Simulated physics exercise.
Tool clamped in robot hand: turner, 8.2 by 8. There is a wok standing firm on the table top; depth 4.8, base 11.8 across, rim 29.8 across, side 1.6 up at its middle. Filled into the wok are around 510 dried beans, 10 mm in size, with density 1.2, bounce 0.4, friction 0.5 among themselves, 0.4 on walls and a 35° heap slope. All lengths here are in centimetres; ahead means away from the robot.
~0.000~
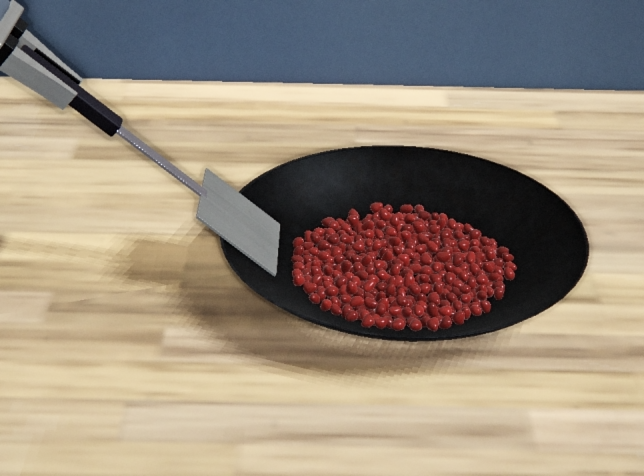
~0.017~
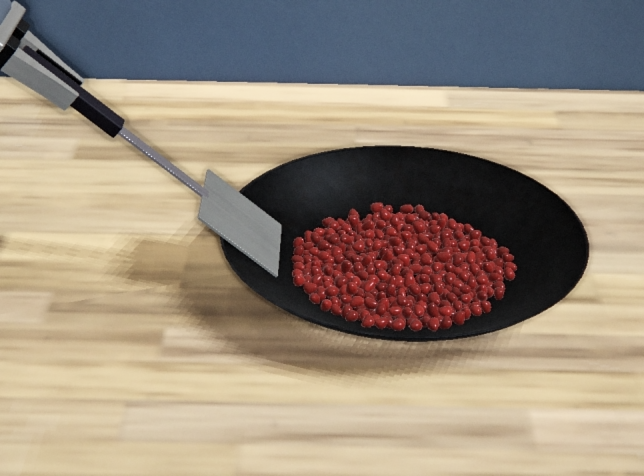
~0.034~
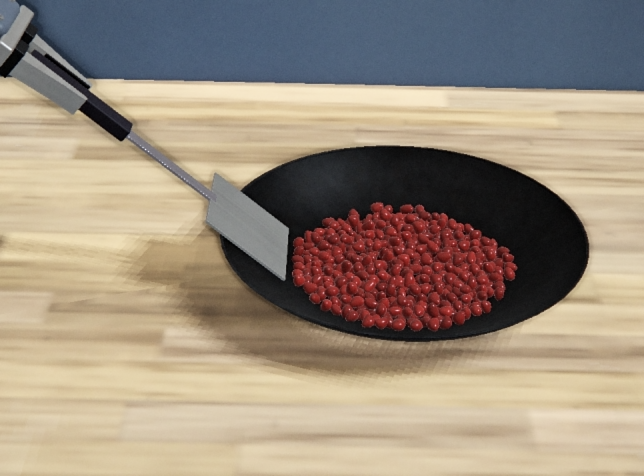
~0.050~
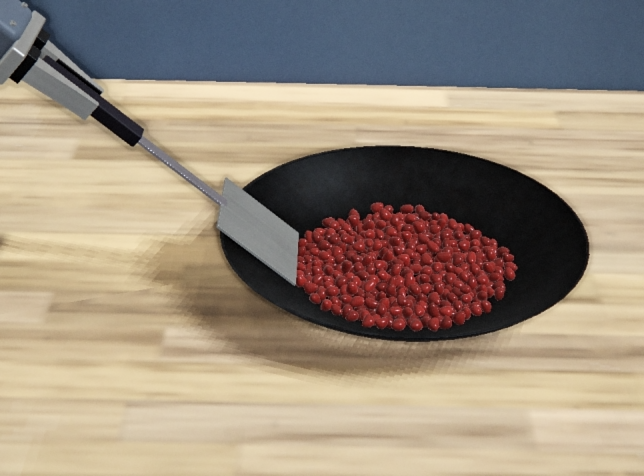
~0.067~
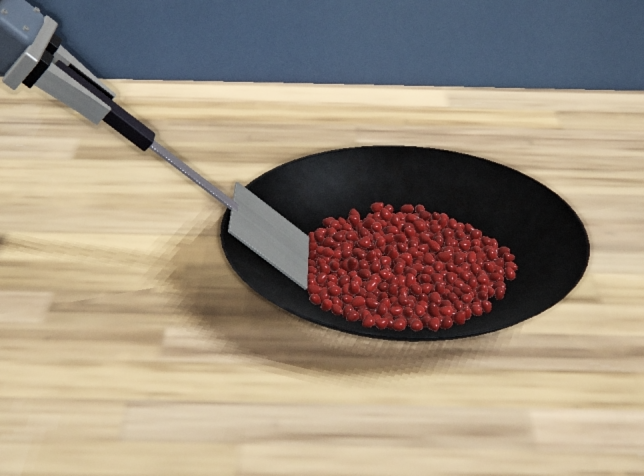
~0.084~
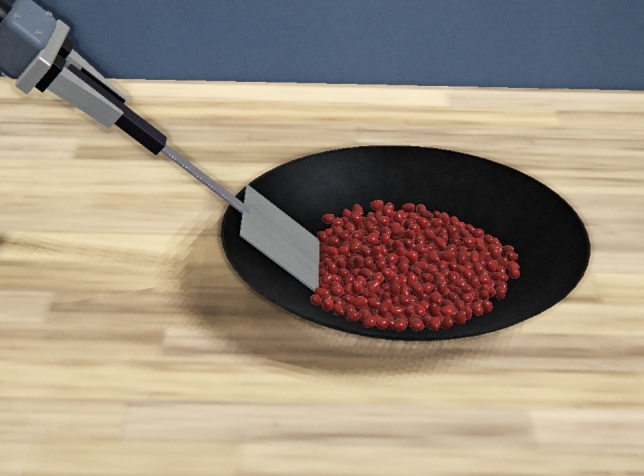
We see a robot-held metal turner at the left side of a black wok of red beans on a wooden table; it moves slowly right and slightly down, pressing into the beans' left edge and shifting them a little.
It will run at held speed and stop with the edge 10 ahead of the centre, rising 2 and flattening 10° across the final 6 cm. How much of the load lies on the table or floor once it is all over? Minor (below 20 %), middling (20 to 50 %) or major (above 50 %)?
Minor.
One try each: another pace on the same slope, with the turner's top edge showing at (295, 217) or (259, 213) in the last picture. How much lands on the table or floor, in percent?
Try one roughly 40 per cent; try two roughly 20 per cent.
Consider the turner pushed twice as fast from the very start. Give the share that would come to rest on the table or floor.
About 30 in a hundred.
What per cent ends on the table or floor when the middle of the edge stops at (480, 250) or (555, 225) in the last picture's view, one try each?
Try 1: Approx. 0 %; try 2: Approx. 30 %.
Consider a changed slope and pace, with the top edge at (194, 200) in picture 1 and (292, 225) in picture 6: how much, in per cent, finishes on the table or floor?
Around 30 per cent finishes on the table or floor.
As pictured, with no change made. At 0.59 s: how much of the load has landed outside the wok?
Roughly 10 percent.
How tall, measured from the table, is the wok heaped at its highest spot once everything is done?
It reaches roughly 6.0 cm.
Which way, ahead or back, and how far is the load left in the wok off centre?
It rests close to 5.5 centimetres ahead of centre.
By 0.21 s, sloping 41°, highest piece 4 above the table; 508 in the wok.
By 0.33 s, sloping 38°, highest piece 6 above the table; 507 in the wok, 1 on the blade or in flight.
By 0.59 s, sloping 31°, highest piece 6 above the table; 447 in the wok, 61 on the table or floor.
By 1.64 s, sloping 31°, highest piece 6 above the table; 447 in the wok, 61 on the table or floor.
Final count, 447 in the wok, 61 on the table or floor. That is 12 % on the table or floor.
